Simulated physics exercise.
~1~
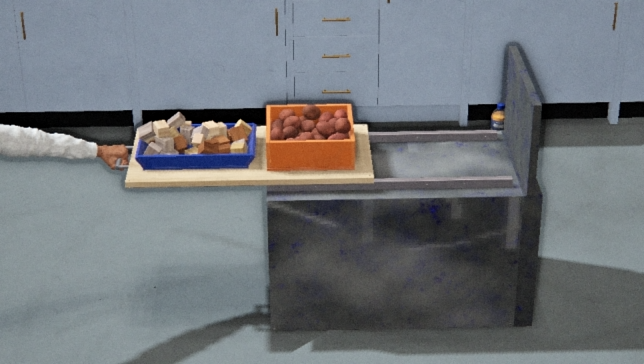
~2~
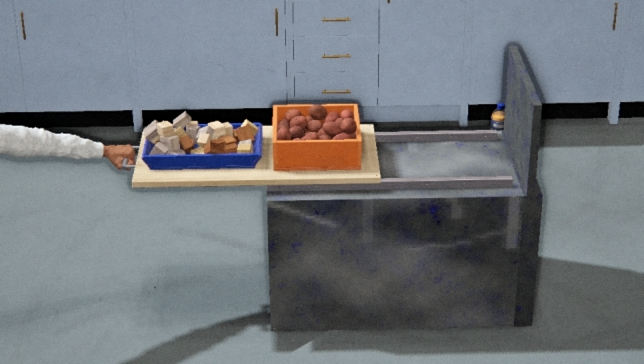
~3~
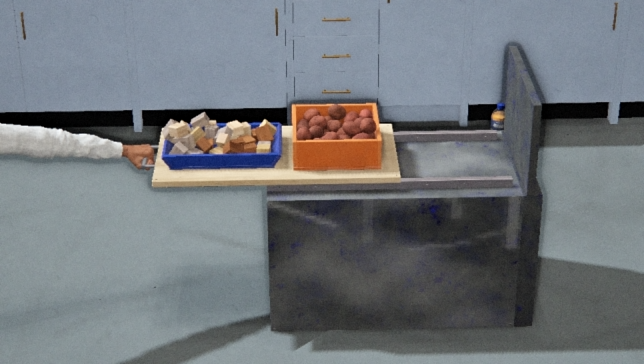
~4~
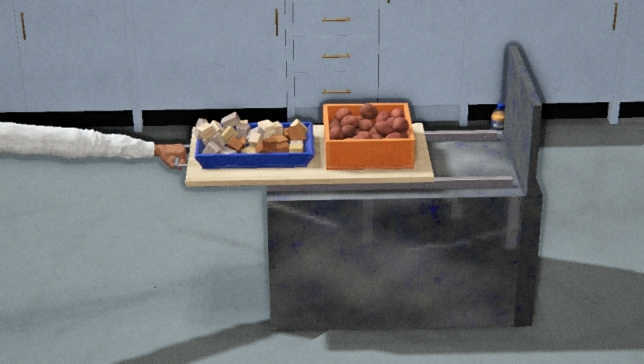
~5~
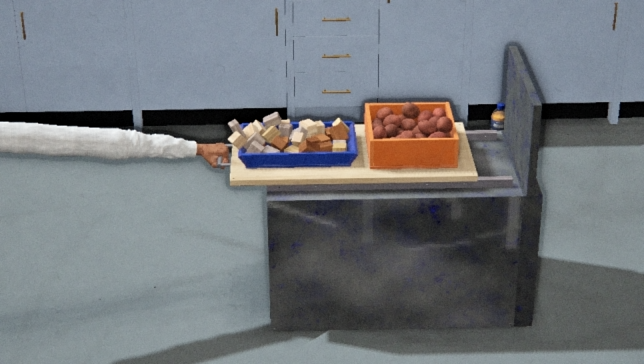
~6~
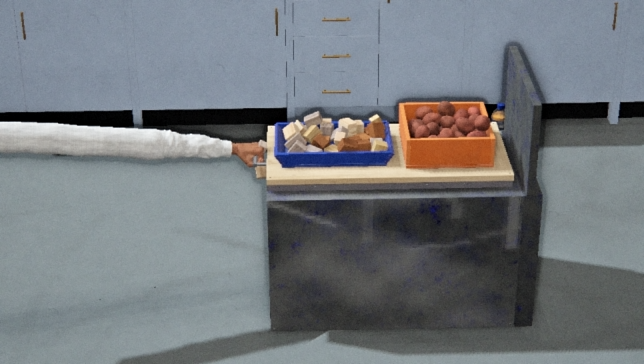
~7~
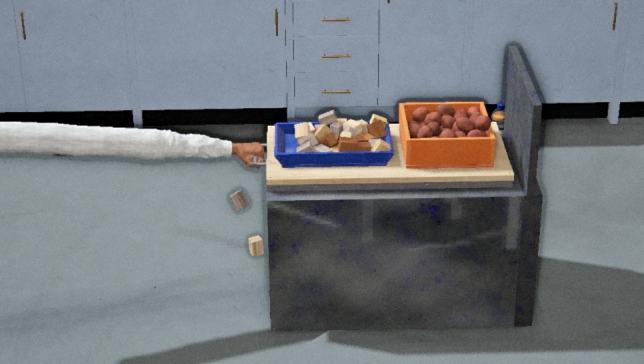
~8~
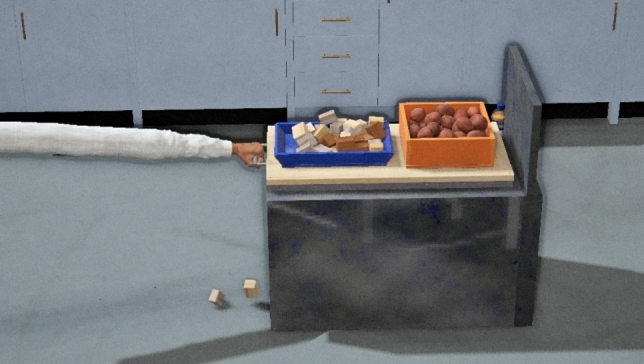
In a room with cupboards, a hand pushes a crate-laden shelf right, and two blocks drop to the floor.
